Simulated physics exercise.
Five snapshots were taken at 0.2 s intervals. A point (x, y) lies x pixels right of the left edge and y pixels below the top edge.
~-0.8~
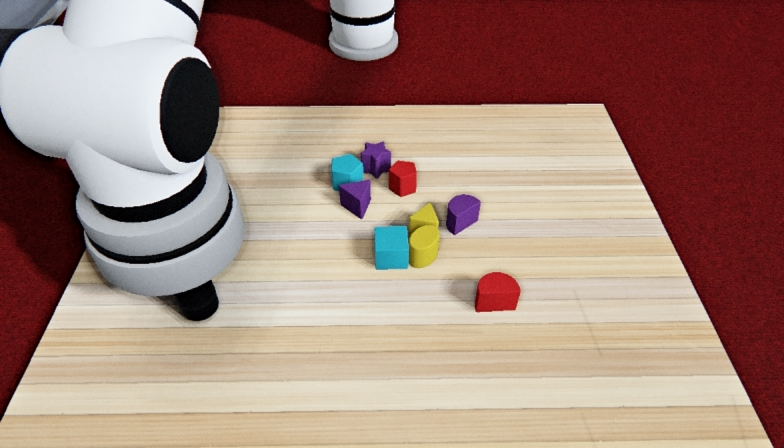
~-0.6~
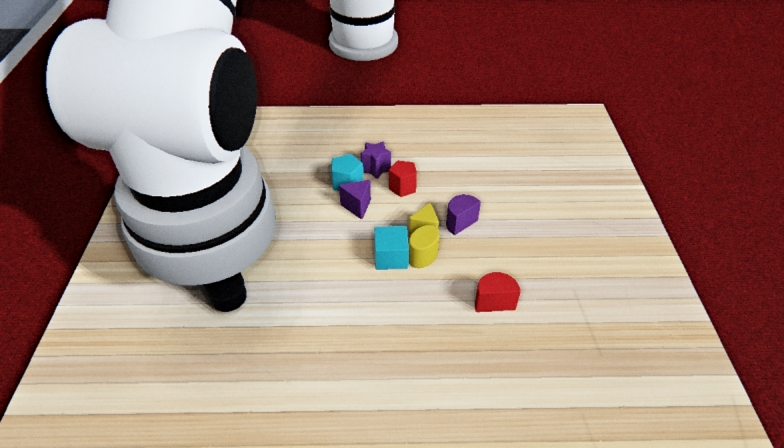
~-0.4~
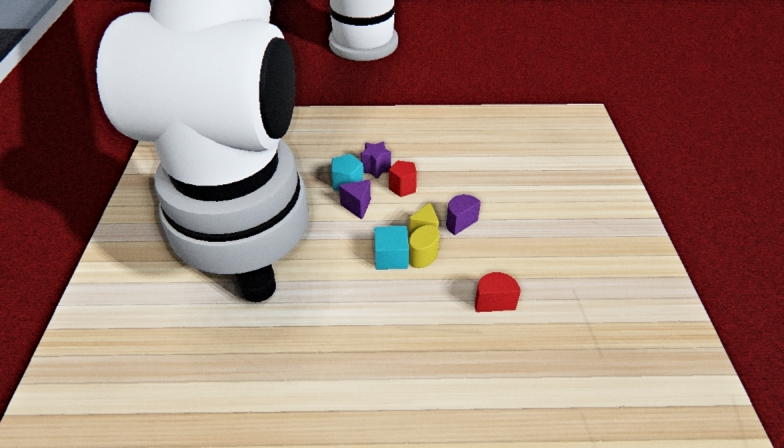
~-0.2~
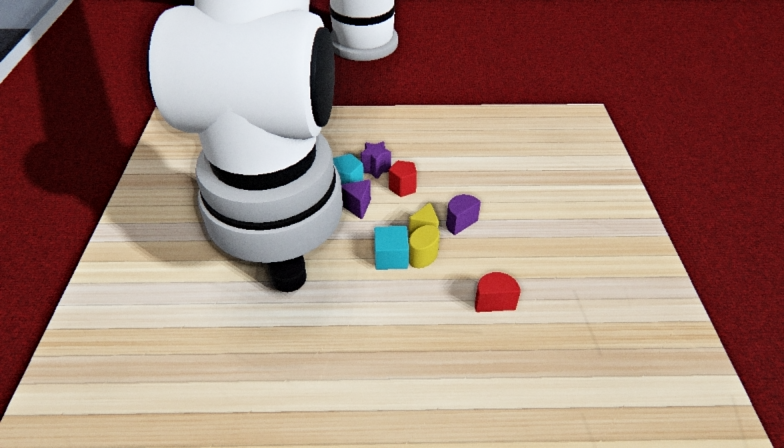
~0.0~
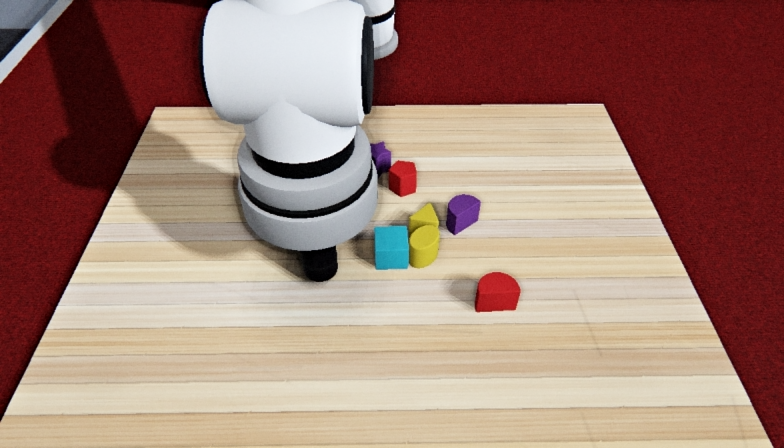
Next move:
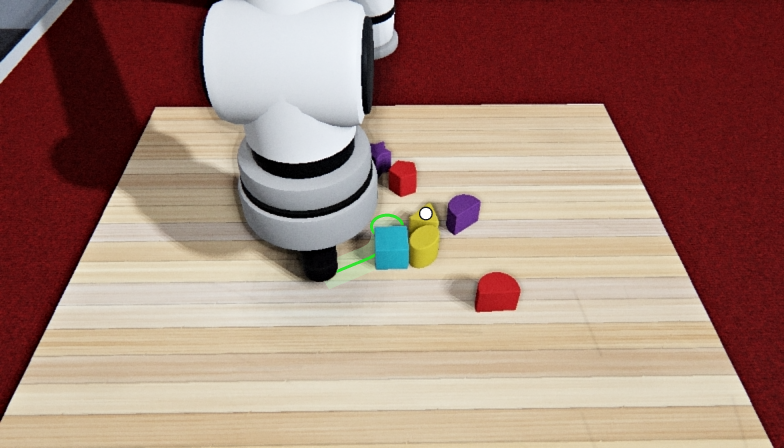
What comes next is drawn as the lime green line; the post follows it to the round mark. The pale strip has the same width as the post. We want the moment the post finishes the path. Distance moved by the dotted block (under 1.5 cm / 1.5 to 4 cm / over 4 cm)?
The answer here is less than 1.5 cm.
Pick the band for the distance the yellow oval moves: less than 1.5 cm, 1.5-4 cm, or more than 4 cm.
Displacement: 1.5 to 4 cm.
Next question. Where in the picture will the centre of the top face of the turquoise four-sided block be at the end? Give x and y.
It will end up at (417, 232).
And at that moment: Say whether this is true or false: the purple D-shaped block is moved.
Verdict: False.
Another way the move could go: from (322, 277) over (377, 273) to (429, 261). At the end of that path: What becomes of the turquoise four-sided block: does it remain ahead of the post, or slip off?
It falls back or aside.
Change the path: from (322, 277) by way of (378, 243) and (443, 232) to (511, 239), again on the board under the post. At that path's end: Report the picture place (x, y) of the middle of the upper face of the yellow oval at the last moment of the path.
Roughly at (461, 256).
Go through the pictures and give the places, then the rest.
Lower end of the post at (201, 307), tops of blocks, turquoise four-sided block at (391, 238), yellow oval at (425, 236), yellow triangular piece at (426, 214), purple D-shaped block at (462, 203), in the first frame.
Post at (229, 299), blocks as before, in the second frame.
Post at (259, 289), blocks as before, in the third frame.
Post at (290, 280), blocks as before, in the fourth frame.
Post at (321, 270), turquoise four-sided block at (391, 238), yellow oval at (425, 236), yellow triangular piece at (426, 214), purple D-shaped block at (462, 203), in the fifth frame.
The drawn path runs from (322, 277) via (354, 264) and (382, 250), ending at (387, 226); the dot is on the yellow triangular piece.
On the path given first. One third of the way, post at (354, 257); nothing pushed yet.
Two thirds of the way, post at (382, 242); turquoise four-sided block at (415, 233), turned 15° clockwise; yellow oval at (445, 234).
At the end, post at (387, 218); turquoise four-sided block at (417, 232), turned 20° clockwise; yellow oval at (447, 235); yellow triangular piece not moved; purple D-shaped block not moved.
